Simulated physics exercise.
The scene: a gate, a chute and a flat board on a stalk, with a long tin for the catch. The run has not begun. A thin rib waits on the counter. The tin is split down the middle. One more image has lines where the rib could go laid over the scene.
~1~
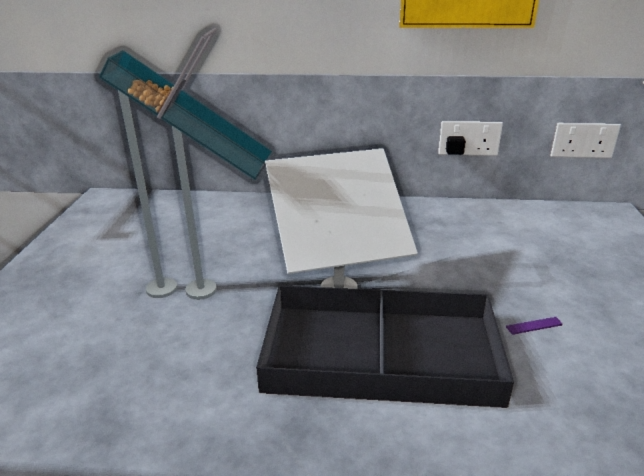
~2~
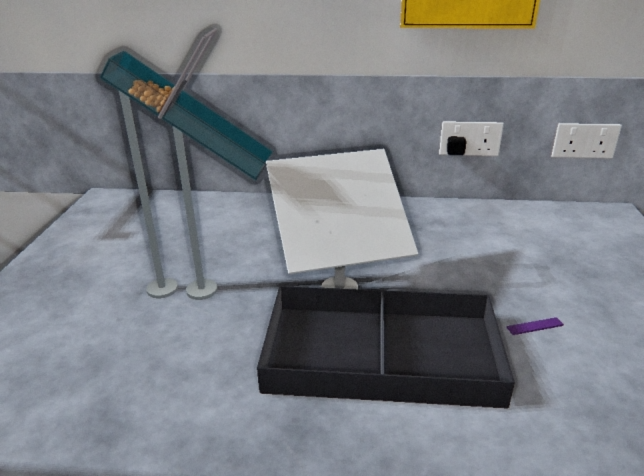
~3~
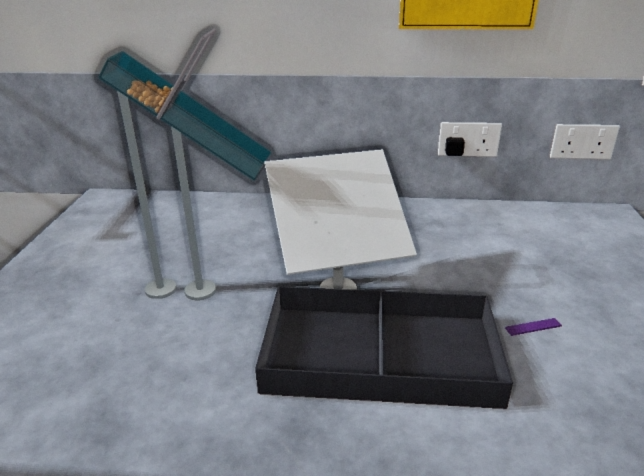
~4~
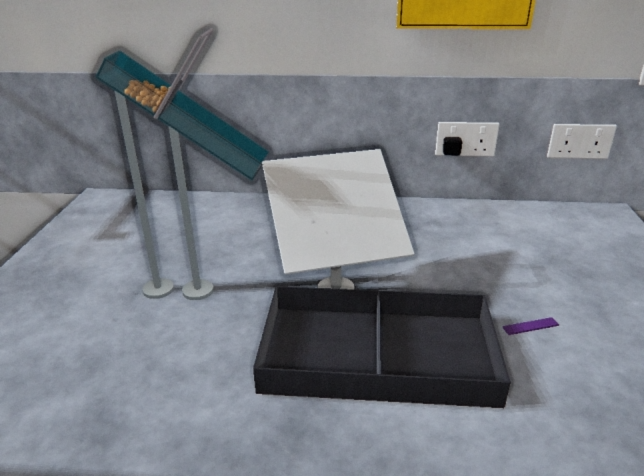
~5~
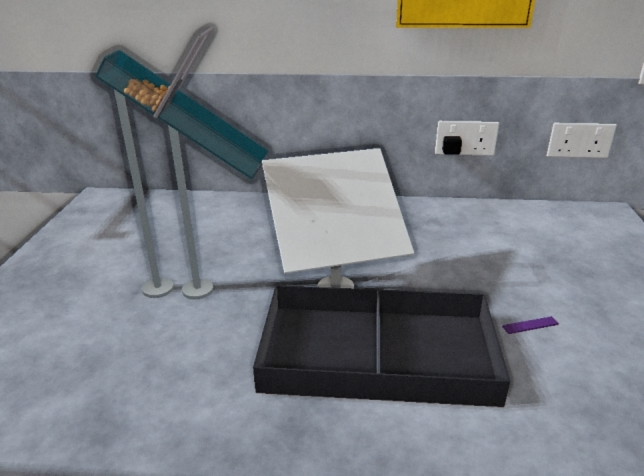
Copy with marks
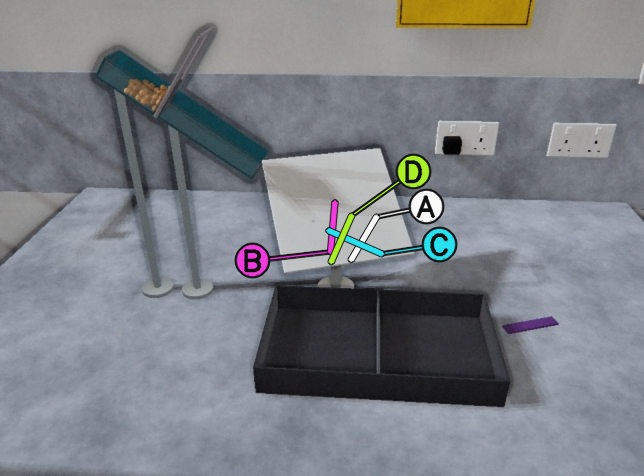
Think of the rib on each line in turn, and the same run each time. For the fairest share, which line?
I would pick line C.
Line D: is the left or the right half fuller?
More lands on the left.
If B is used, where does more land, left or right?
More lands on the left.
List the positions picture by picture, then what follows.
Load behind the gate at (153, 92), round wooden beads; lip of the chute at (259, 173), sloping fairly steeply, in the first frame.
Middle of the board at (340, 206), tilted fairly steeply; middle of its low edge at (355, 263); of its high edge at (327, 155), in the second frame.
Front corners of the tin at (256, 368) and (512, 383); front end of its middle wall at (382, 375); gate still shut at (178, 89), in the third frame.
Middle of the load at (150, 92); lip at (256, 173), in the fourth frame.
Middle of the load at (149, 92); lip at (255, 173), in the fifth frame.
On the marked copy, line A from (376, 217) to (351, 259); line B from (334, 202) to (330, 251); line C from (328, 230) to (381, 253); line D from (351, 216) to (331, 261).
If A is chosen, of what is caught, most in the left half, a small part in the right.
If B is chosen, of what is caught, nearly all in the left half, a small part in the right.
If C is chosen, of what is caught, about a third in the left half, about two thirds in the right.
If D is chosen, of what is caught, most in the left half, a small part in the right.
